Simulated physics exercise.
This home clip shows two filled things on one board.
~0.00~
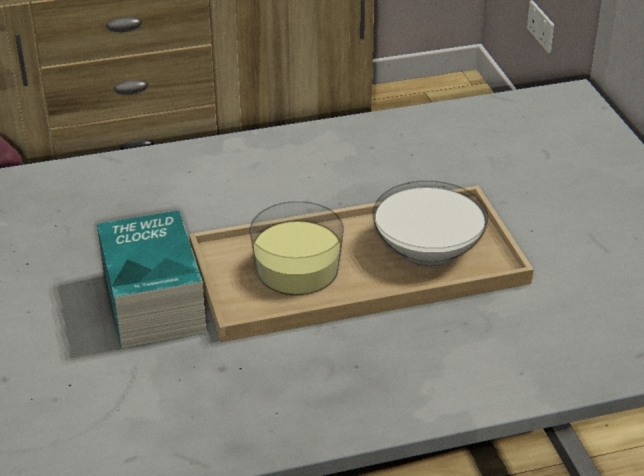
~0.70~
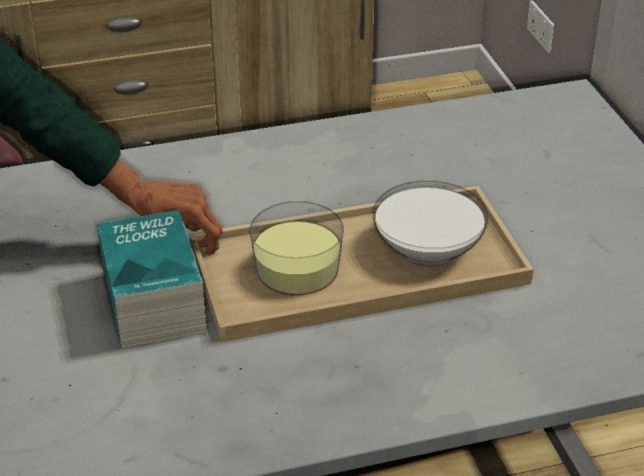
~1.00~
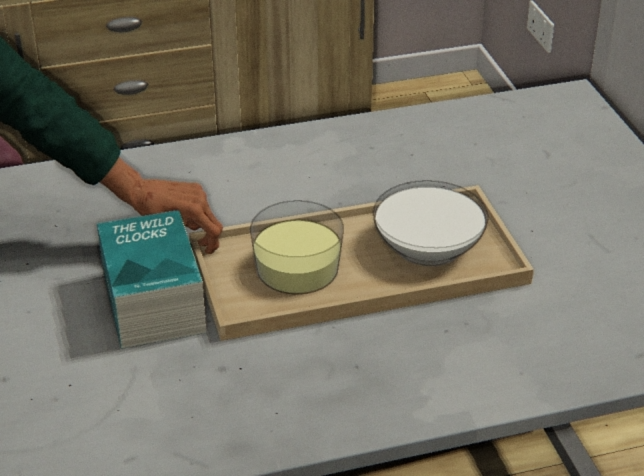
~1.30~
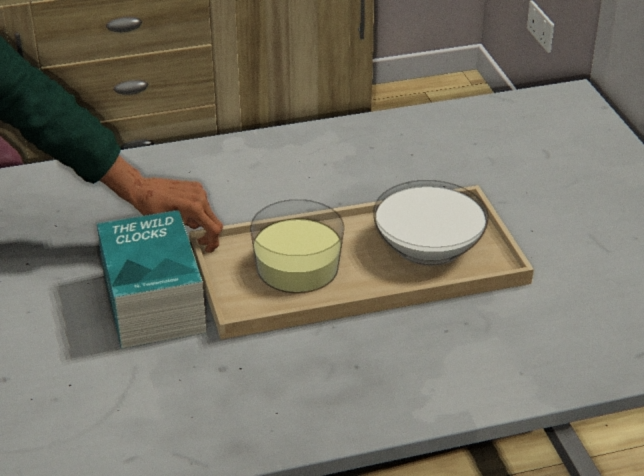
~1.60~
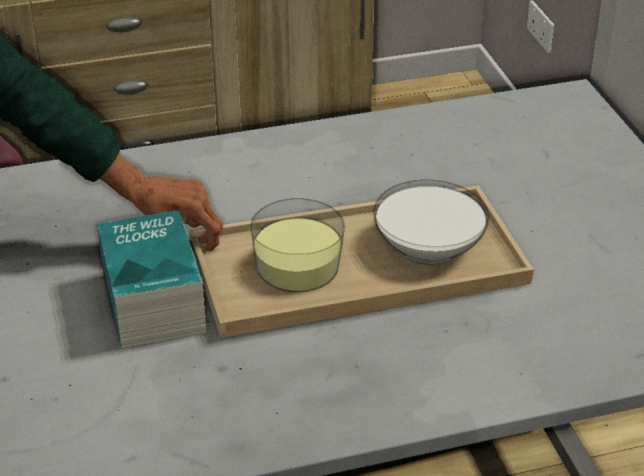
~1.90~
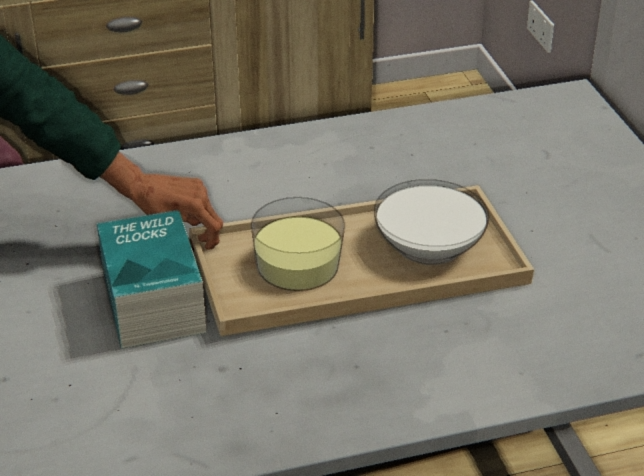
In the video, a glass tub of yellow contents and a bowl of white contents sit on a wooden tray beside a thick book, as a hand reaches in from the left, grips the tray's end and raises it very slightly.
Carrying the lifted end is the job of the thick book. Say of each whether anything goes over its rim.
The tub holds; the bowl loses some.
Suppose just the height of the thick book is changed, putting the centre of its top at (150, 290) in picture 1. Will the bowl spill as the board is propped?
Result: It stays clean.
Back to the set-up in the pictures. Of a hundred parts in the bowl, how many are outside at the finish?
Something like 22 percent, I reckon.
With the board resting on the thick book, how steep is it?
My estimate is something close to 13 degrees.
After 2.6 s, the board slopes by about 7°; tub, nothing has left it; bowl, nothing has left it.
After 3.4 s, the board slopes by about 14°; tub, nothing has left it; bowl, some has gone over its rim.
After 4.6 s, the board slopes by about 13°, resting on the thick book; tub, nothing has left it; bowl, some has gone over its rim.
